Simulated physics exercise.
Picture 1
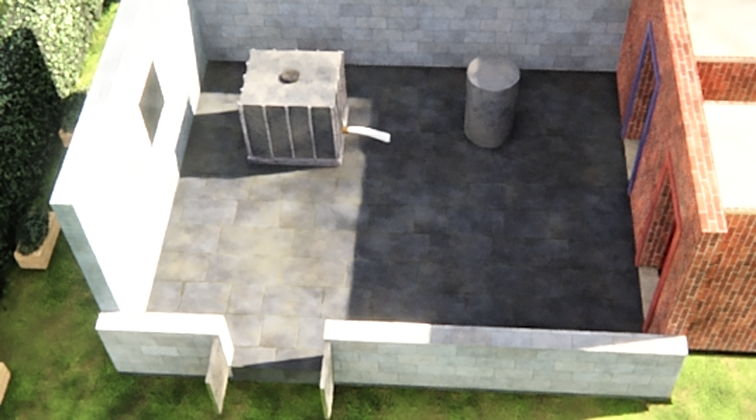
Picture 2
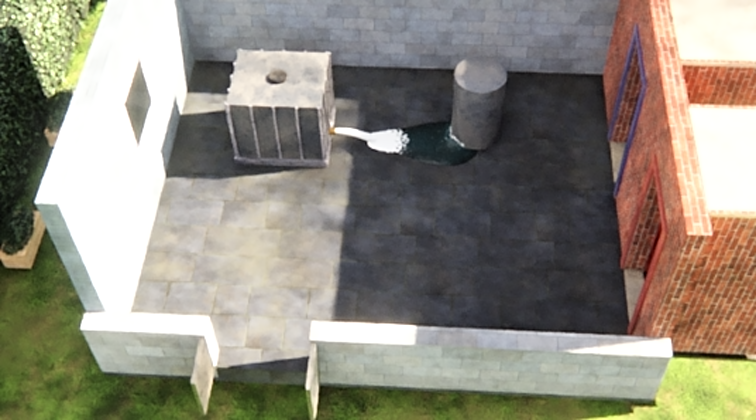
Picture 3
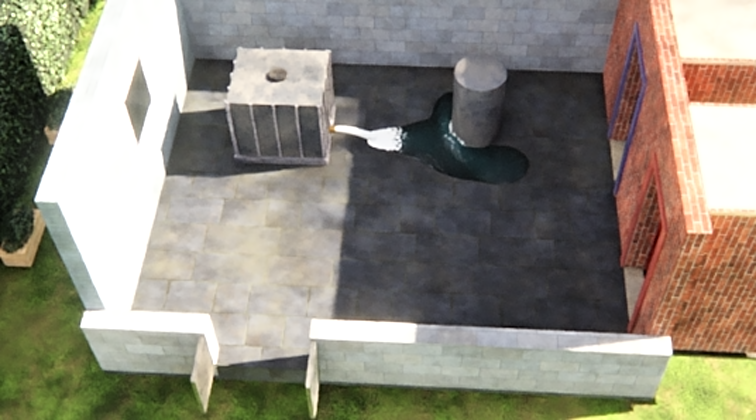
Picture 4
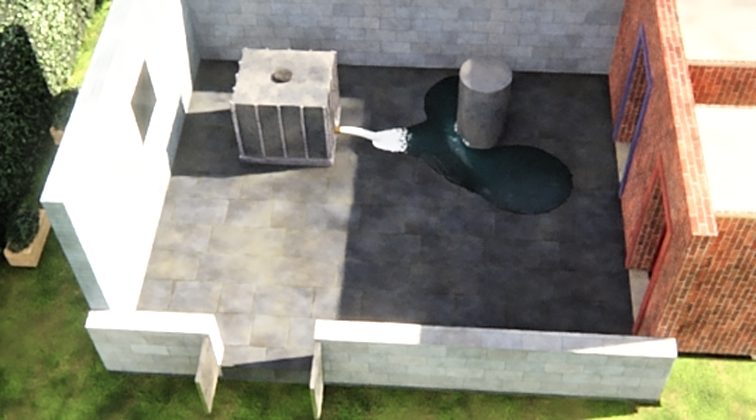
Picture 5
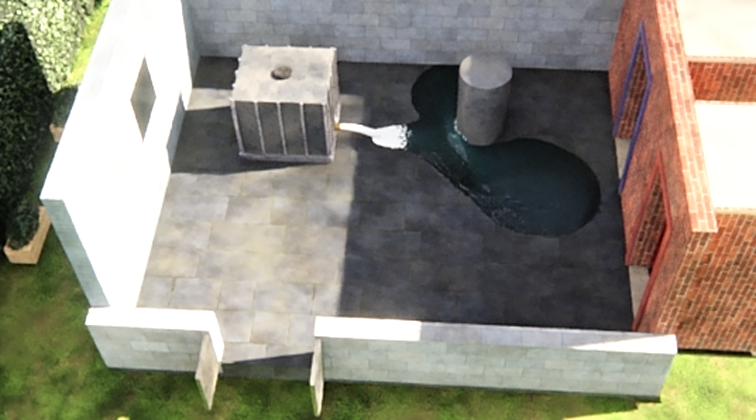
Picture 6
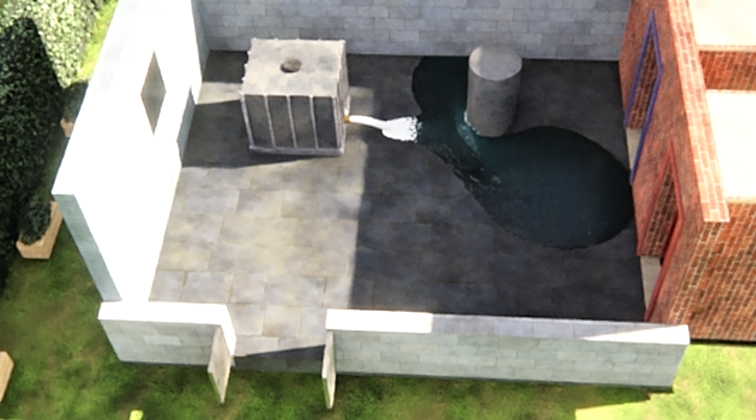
Walled paved yard seen from above, water jetting from a ribbed tank, spreading around a grey cylinder and widening toward the right.
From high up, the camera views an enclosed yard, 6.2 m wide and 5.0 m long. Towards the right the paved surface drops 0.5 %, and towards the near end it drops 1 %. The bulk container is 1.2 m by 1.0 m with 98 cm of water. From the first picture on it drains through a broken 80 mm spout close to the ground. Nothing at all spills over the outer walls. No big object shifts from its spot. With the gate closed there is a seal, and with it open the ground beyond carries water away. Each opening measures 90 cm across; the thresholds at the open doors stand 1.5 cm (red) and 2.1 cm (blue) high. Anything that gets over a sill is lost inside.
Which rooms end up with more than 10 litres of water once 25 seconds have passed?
Taking each in turn: Behind the red door, over 10 litres; behind the blue door, 10 litres or less.
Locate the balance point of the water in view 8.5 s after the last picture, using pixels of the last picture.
Centre of the water: Close to (536, 203).
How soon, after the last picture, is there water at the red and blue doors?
For red it's 1.6 s, and for blue it's 1.1 s.
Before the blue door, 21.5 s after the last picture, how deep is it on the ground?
Roughly 2.0 cm deep.
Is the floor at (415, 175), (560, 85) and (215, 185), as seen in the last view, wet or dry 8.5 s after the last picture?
First untouched, next waterlogged, last untouched.
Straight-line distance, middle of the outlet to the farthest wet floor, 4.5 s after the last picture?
Straight-line distance: Near 5.2 m.
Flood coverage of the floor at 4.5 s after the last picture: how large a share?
Roughly 35 percent.
Then, 1.5 s after the last picture water covers 20 % of the floor and is deepest (7 cm) near (468, 134); red door not reached, blue door 0.91 cm at the sill, 0 L in.
Then, 4.5 s after the last picture water covers 35 % of the floor and is deepest (7 cm) near (468, 134); red door 1.8 cm at the sill, 0 L in, blue door 1.5 cm at the sill, 0 L in.
Then, 8.5 s after the last picture water covers 45 % of the floor and is deepest (6 cm) near (468, 134); red door 2.2 cm at the sill, 1 L in, blue door 1.8 cm at the sill, 0 L in.
Then, 12.5 s after the last picture water covers 50 % of the floor and is deepest (6 cm) near (468, 134); red door 2.6 cm at the sill, 5 L in, blue door 1.9 cm at the sill, 0 L in.
Then, 21.5 s after the last picture water covers 65 % of the floor and is deepest (5 cm) near (646, 357); red door 3.2 cm at the sill, 26 L in, blue door 1.9 cm at the sill, 0 L in.
